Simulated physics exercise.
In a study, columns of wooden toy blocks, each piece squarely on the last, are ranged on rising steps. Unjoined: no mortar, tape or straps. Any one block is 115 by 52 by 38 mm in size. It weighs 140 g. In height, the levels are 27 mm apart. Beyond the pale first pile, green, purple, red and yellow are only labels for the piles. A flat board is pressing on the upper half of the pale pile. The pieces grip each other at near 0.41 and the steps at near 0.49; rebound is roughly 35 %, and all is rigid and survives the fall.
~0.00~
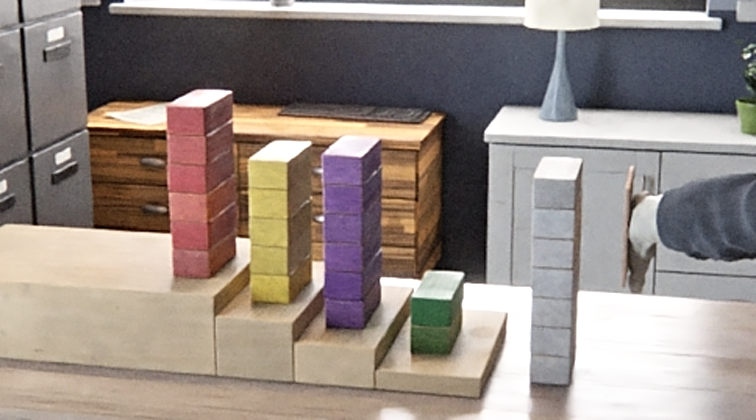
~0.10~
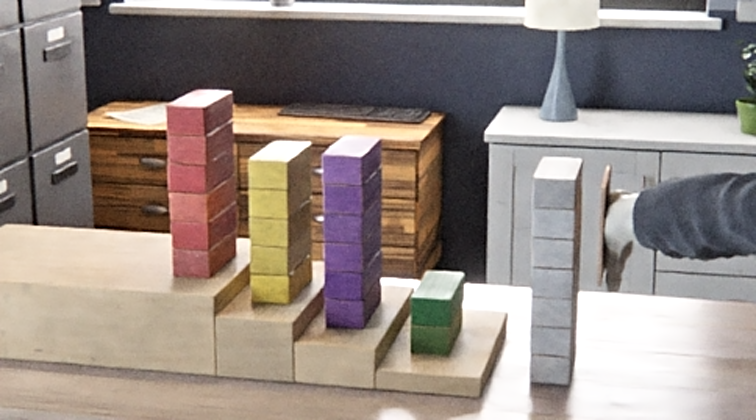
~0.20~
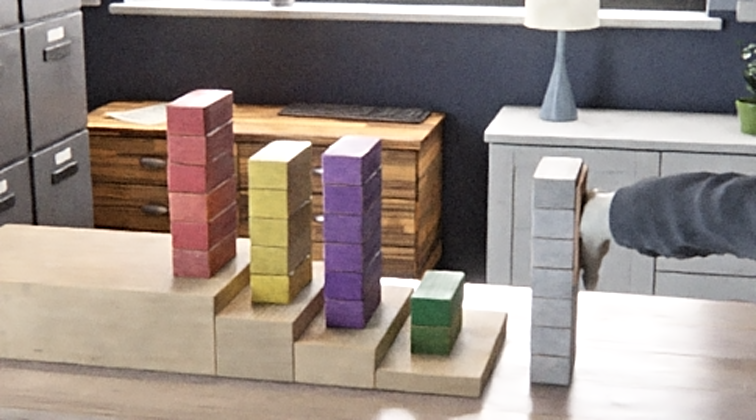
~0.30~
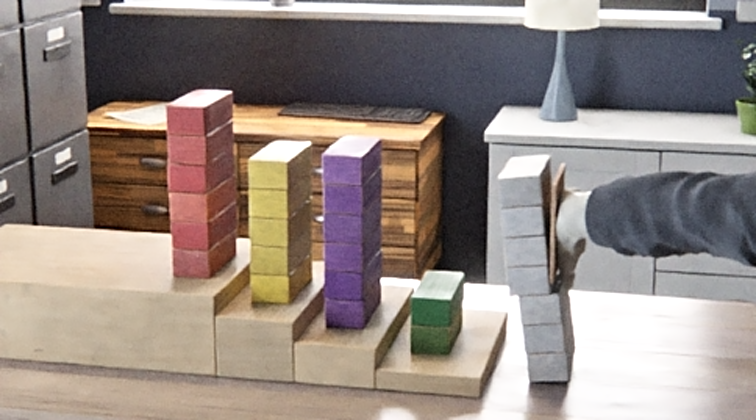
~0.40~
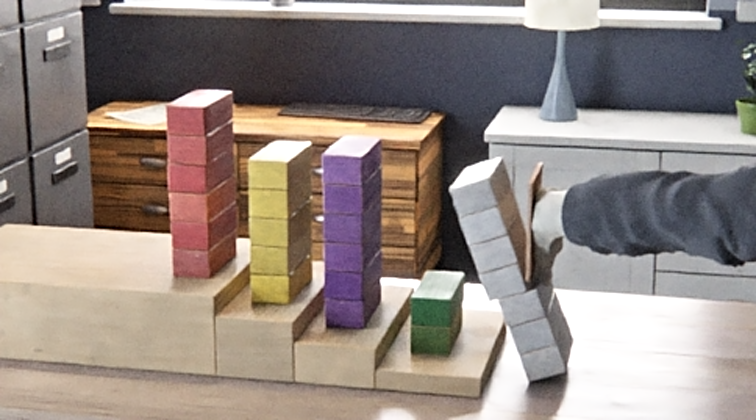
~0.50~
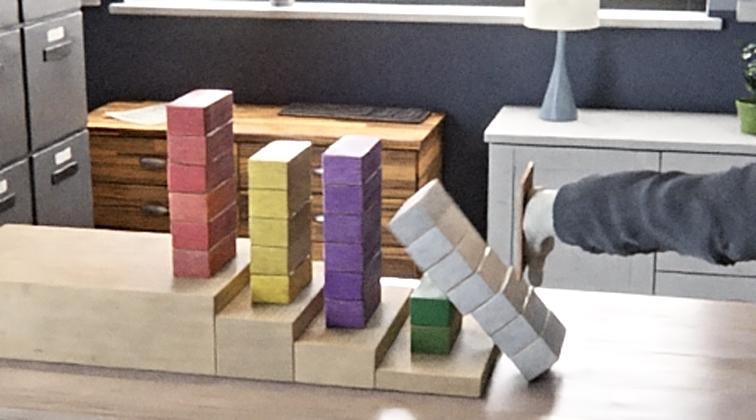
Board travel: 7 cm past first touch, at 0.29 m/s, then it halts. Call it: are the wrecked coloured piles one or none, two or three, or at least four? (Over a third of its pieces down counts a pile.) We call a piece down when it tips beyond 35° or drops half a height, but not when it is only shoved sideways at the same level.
One or none.
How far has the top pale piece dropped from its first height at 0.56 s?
Roughly 8 cm.
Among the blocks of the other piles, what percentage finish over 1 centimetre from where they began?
I count 20 % as shifted.
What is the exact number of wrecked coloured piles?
That comes to 0 in all.
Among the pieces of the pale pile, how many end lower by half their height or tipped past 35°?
The total comes to 7.
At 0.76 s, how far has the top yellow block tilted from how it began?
I'd estimate close to 0°.
By 0.56 s, 7 of the pale pile down; none of the 19 other blocks down, 3 disturbed; top green block moved 9 mm.
By 0.76 s, 7 of the pale pile down; none of the 19 other blocks down, 7 disturbed; top purple block moved 18 mm; top green block moved 15 mm.
When it is over (2.0 s), 7 of the pale pile down; none of the 19 other blocks down, 7 disturbed; top purple block moved 10 mm; top yellow block unmoved. No coloured pile is wrecked. In pixels of the last frame, middles, top purple block near (345, 160), top yellow block near (281, 165).
